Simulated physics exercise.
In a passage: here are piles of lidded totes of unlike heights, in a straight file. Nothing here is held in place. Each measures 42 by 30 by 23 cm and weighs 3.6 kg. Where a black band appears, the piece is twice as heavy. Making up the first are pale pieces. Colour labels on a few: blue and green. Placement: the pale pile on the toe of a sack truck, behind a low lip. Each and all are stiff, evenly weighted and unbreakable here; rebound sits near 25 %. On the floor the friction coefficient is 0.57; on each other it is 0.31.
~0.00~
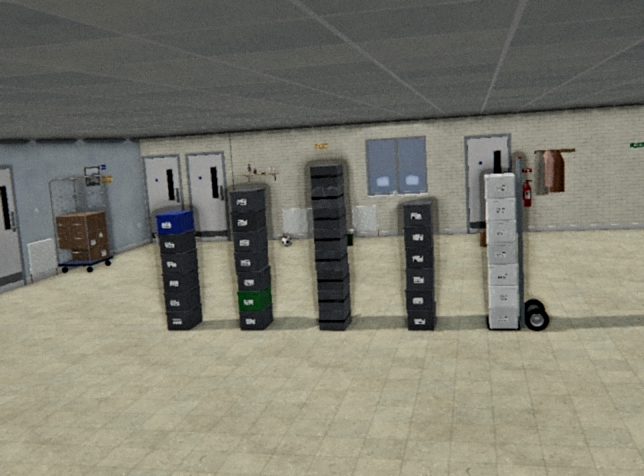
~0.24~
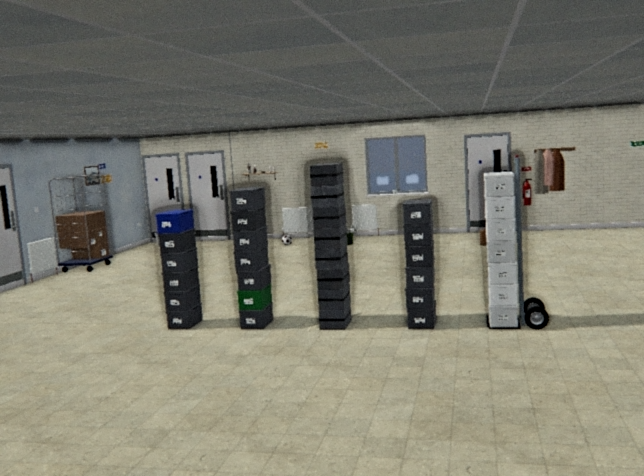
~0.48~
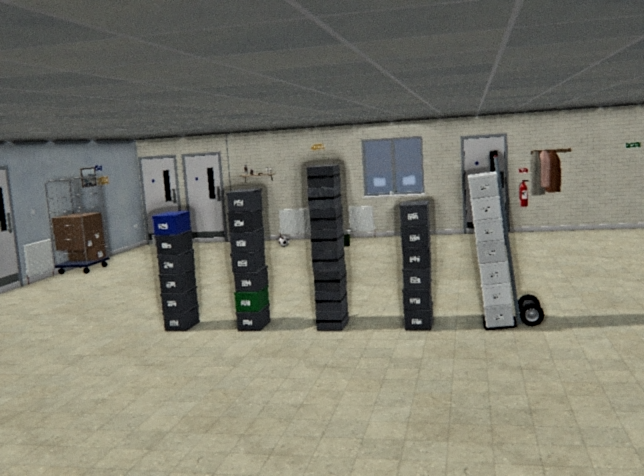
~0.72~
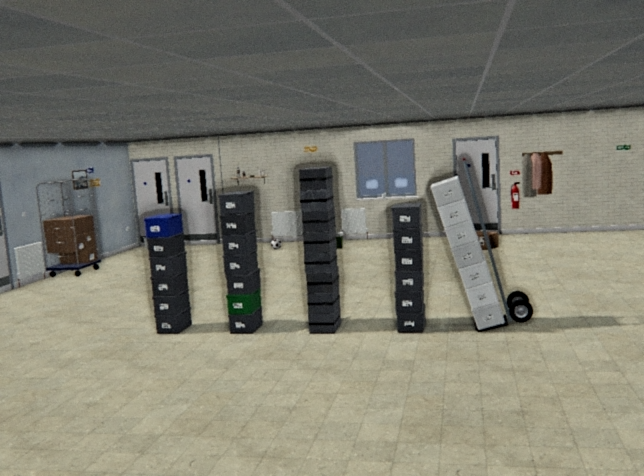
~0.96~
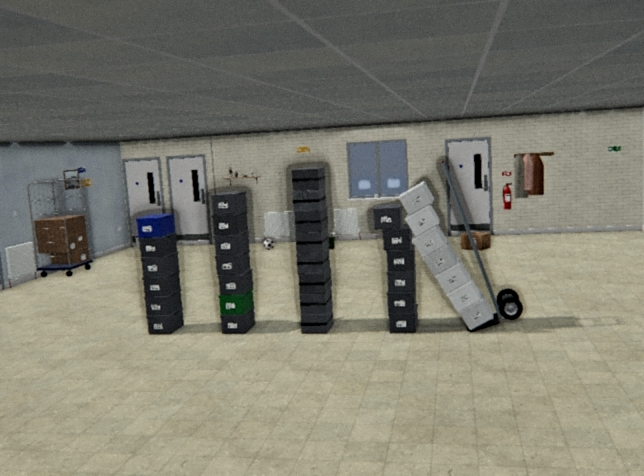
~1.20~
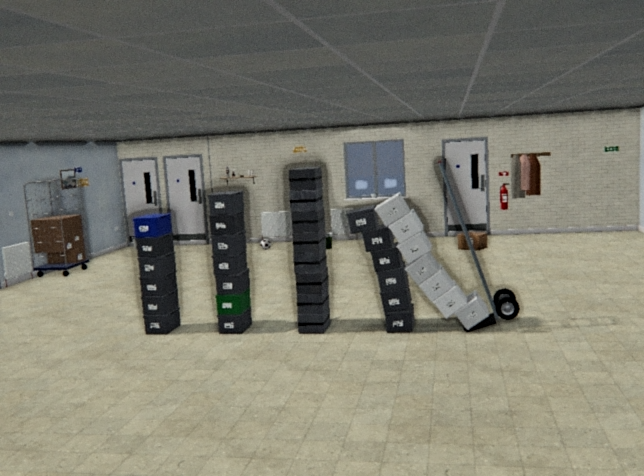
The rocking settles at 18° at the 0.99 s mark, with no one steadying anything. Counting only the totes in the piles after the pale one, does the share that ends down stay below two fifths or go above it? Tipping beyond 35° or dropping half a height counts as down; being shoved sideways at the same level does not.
It goes above two fifths.
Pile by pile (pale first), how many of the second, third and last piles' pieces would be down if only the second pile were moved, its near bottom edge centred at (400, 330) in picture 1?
Down counts: Second 5, third 7, last 5.
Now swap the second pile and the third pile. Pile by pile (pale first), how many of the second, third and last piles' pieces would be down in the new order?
Pile by pile, you'd see second at 8, third at 5 and last at 6 down.
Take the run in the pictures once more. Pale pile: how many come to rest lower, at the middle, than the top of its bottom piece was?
The count is 2.
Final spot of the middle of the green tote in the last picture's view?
Near (203, 318).
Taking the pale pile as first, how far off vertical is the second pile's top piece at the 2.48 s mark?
I'd put it close to 0° from upright.
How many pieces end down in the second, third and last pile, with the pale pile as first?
By pile: Second 5, third 7, last 5.
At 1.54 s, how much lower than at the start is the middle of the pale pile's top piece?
Roughly 40 cm lower.
By 1.54 s, 7 of the pale pile down; 2 of the 27 other totes down.
By 2.48 s, 6 of the pale pile down; 5 of the 27 other totes down.
By 3.10 s, 6 of the pale pile down; 18 of the 27 other totes down; green tote tilted 71°, 17 cm lower; blue tote moved 48 cm.
By 3.80 s, 6 of the pale pile down; 23 of the 27 other totes down; blue tote on its side; green tote on its side.
When it is over (6.2 s), 6 of the pale pile down; 23 of the 27 other totes down; green tote on its side; blue tote 1.16 m lower. That is 85 per cent. In pixels of the last frame, middles, green tote near (203, 318).
